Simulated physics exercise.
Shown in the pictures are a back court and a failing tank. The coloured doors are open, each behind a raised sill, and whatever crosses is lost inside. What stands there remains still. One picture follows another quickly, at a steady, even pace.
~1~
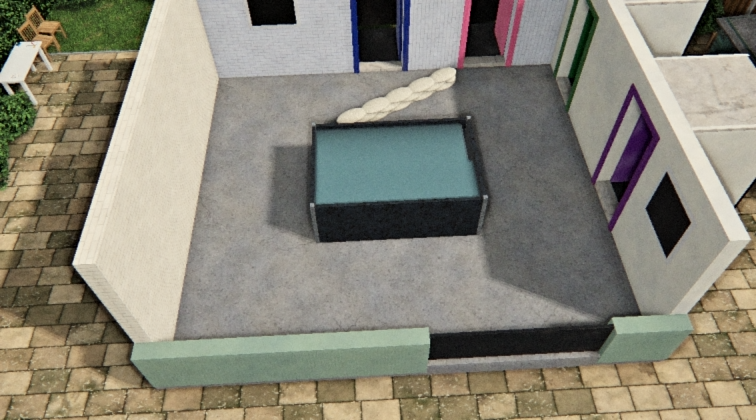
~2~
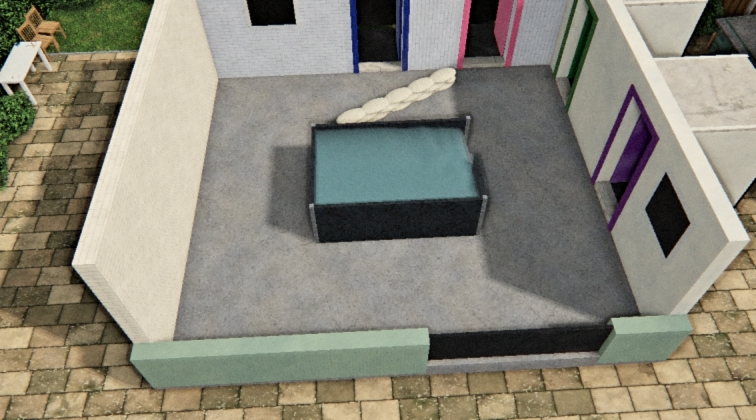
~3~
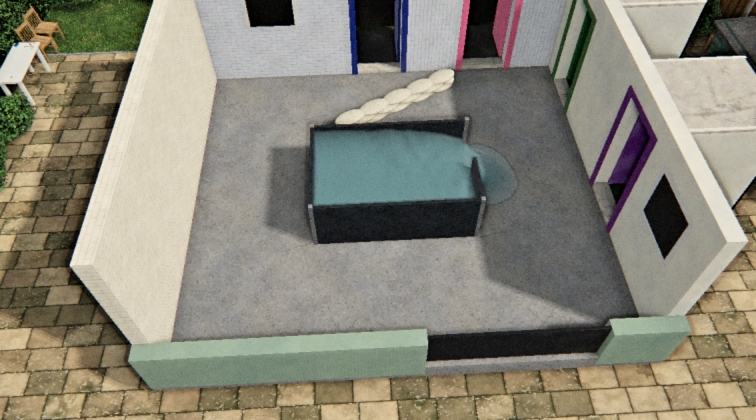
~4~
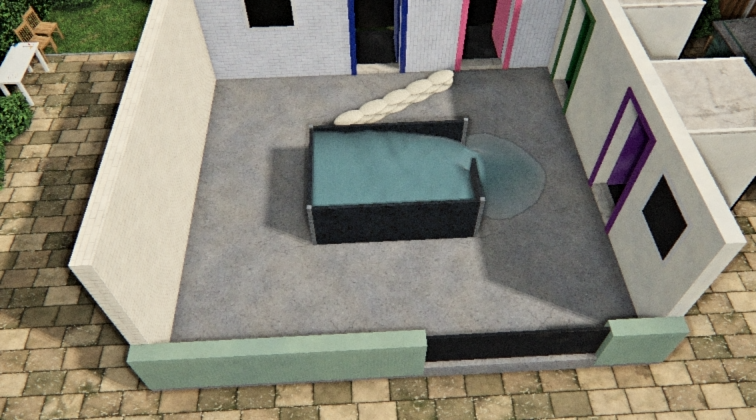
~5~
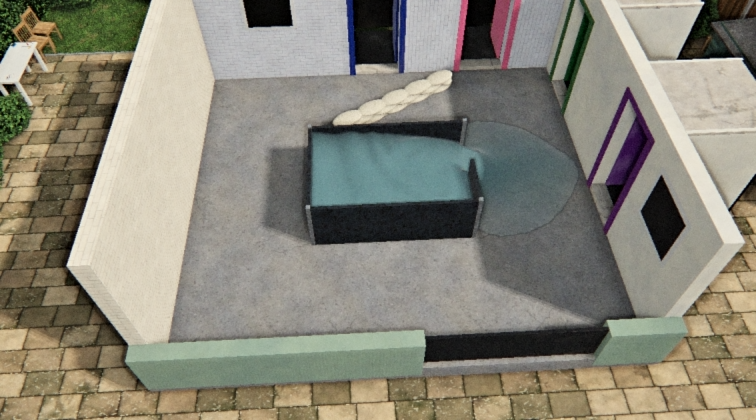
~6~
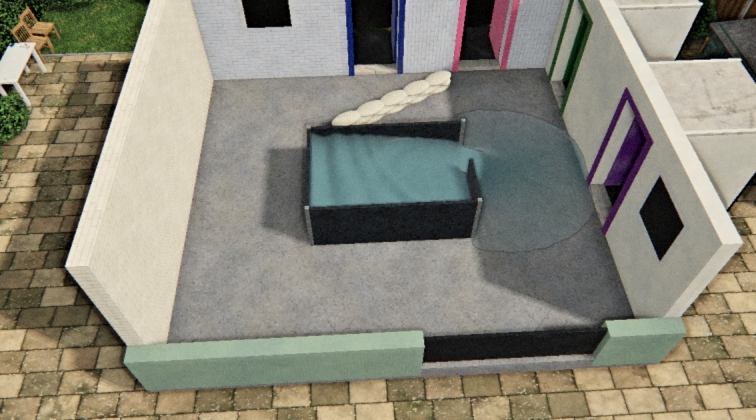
A walled grey courtyard, seen from high above, has pale side walls, a low green front wall with a black section, and paving outside. A black-sided tank of teal water sits mid-floor before a cream braided roll, with blue and pink doorways behind and green and purple ones at right. Water breaks from the tank's right end and spreads across the floor toward the right wall while the tank's level lowers.
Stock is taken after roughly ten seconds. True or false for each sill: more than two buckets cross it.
Blue door - false; purple door - true; pink door - true; green door - true.
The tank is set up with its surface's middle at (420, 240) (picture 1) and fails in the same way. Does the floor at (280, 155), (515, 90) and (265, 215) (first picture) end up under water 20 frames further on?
In the order asked: Not reached, reached by the flood, not reached.
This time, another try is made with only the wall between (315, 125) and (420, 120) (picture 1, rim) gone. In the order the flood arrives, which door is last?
The purple-painted one.
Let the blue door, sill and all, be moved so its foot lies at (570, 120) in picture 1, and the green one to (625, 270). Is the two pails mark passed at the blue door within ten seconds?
Then: Blue door goes over.
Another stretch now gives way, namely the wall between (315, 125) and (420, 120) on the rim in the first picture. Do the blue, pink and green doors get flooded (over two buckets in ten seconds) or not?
Result - blue door: Above the limit; pink door: Above the limit; green door: Above the limit.
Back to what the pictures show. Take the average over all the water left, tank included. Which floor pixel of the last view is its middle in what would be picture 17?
Roughly (441, 185) in the last picture.
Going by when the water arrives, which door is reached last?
That would be the blue one.
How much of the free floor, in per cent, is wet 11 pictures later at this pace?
That comes to about 25 per cent.
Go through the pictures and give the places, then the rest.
In the first frame, still water in the tank at (395, 163).
In the second frame, the front is at a hidden place, out from the gap at (466, 164).
In the third frame, water pours out at (465, 166) and has run to (513, 187).
In the fourth frame, water pours out at (464, 167) and has run to (540, 169).
In the fifth frame, water pours out at (462, 167) and has run to (569, 160).
In the sixth frame, the front is at (568, 135), out from the gap at (461, 167).
A moment on, water covers 20 % of the floor; the blue door not reached, the purple door over two buckets in, the pink door not reached, the green door under two buckets in.
Next, water covers 25 % of the floor; the blue door not reached, the purple door far over two buckets in, the pink door wet at the sill, nothing in, the green door over two buckets in.
Then, water covers 45 % of the floor; the blue door wet at the sill, nothing in, the purple door far over two buckets in, the pink door over two buckets in, the green door far over two buckets in.
Later, water covers 85 % of the floor; the blue door wet at the sill, nothing in, the purple door far over two buckets in, the pink door over two buckets in, the green door far over two buckets in.
In the end, water covers 95 % of the floor; the blue door wet at the sill, nothing in, the purple door far over two buckets in, the pink door far over two buckets in, the green door far over two buckets in.
